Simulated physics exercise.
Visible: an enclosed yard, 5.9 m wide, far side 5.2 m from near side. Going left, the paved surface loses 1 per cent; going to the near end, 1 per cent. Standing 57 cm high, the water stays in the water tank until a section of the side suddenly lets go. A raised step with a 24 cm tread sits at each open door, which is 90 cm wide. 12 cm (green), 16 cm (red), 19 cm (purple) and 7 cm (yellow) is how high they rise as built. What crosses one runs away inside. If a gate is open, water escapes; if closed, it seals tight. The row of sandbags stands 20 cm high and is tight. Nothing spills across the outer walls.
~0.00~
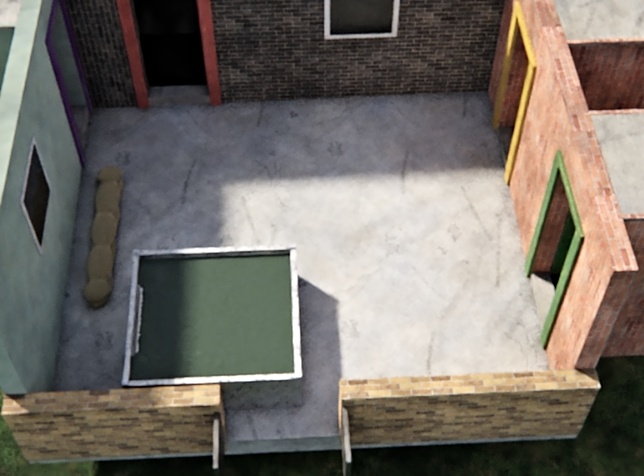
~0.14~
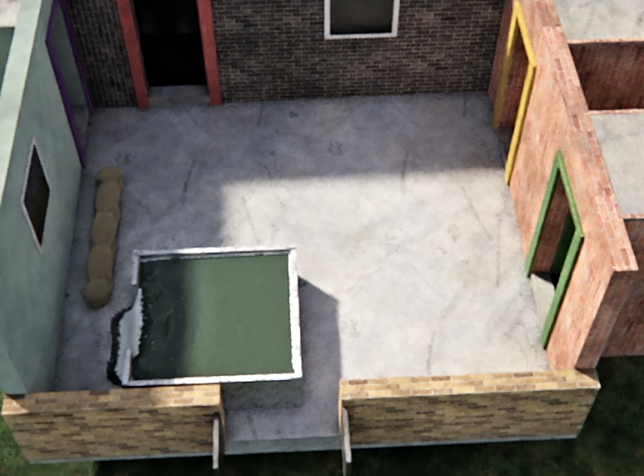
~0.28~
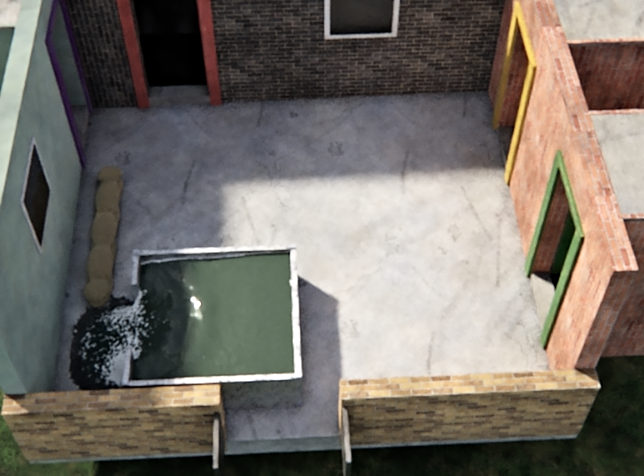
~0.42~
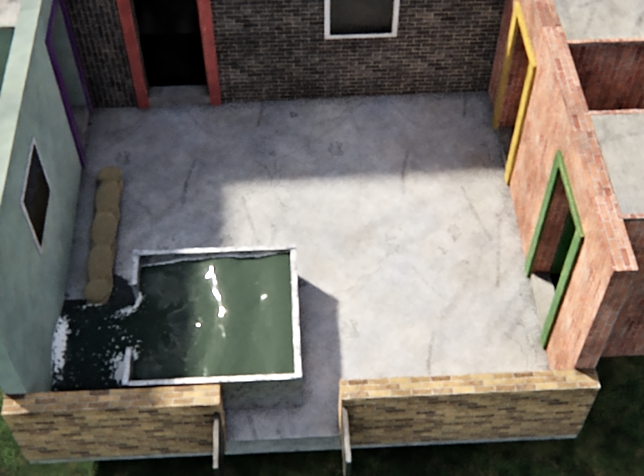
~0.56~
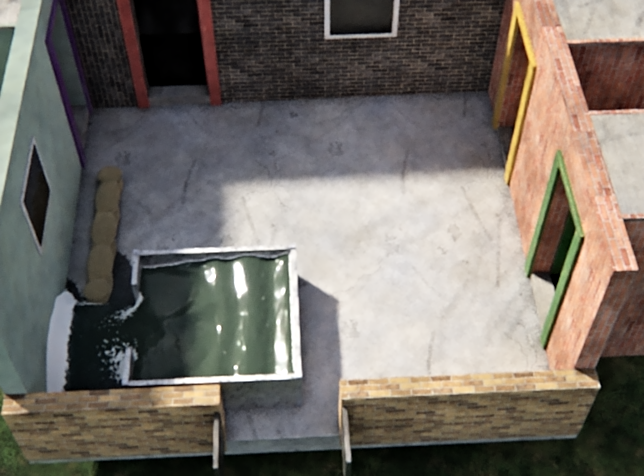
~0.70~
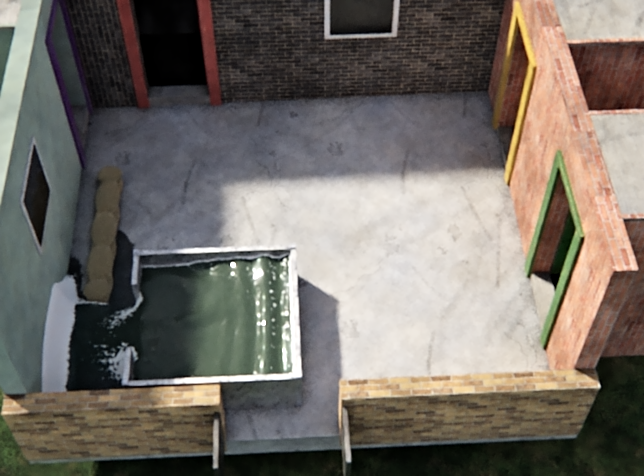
At the start, dark green water lies still in a white-rimmed tank in a walled yard. Then water pours out through the tank's left side, foaming onto the pale floor and reaching the wall. Finally it spreads back beside the rounded tan objects, while the rippling water inside the tank sinks slightly.
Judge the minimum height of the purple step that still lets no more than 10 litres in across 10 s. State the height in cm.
My estimate is 16 cm.
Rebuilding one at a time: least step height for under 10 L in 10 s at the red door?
Roughly 7.5 cm at the red door.
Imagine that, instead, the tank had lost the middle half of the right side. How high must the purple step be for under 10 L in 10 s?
Close to 8.5 cm at the least.
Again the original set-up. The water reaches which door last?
It's the yellow door.
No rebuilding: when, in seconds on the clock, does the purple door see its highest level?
The depth peaks at about 3.6 seconds.
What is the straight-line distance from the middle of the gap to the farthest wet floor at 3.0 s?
4.6 m.
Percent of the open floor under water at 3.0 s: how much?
Approximately 30 % of it.
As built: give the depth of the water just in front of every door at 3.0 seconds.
At the green door the depth is 0 cm, at red 9 cm, at purple 12 cm and at yellow 0 cm.
After 1.4 s water covers 10 % of the floor, deepest (52 cm) near (50, 416); it has not reached the purple door.
After 3.0 s water covers 30 % of the floor, deepest (31 cm) near (128, 412); 12 cm at the purple door, 1 litre in over its 19 cm step.
After 10.0 s water covers 95 % of the floor, deepest (16 cm) near (48, 431); 9 cm at the purple door, 4 litres in over its 19 cm step.
At the purple door as built, the water arrived by 1.7 s and peaked near 15 cm at 3.6 s.
Run again over the same 10 s with other heights there, 21 litres in over 13 cm, 6 litres over 18 cm. The limit of 10 litres is kept from about 16 cm up.
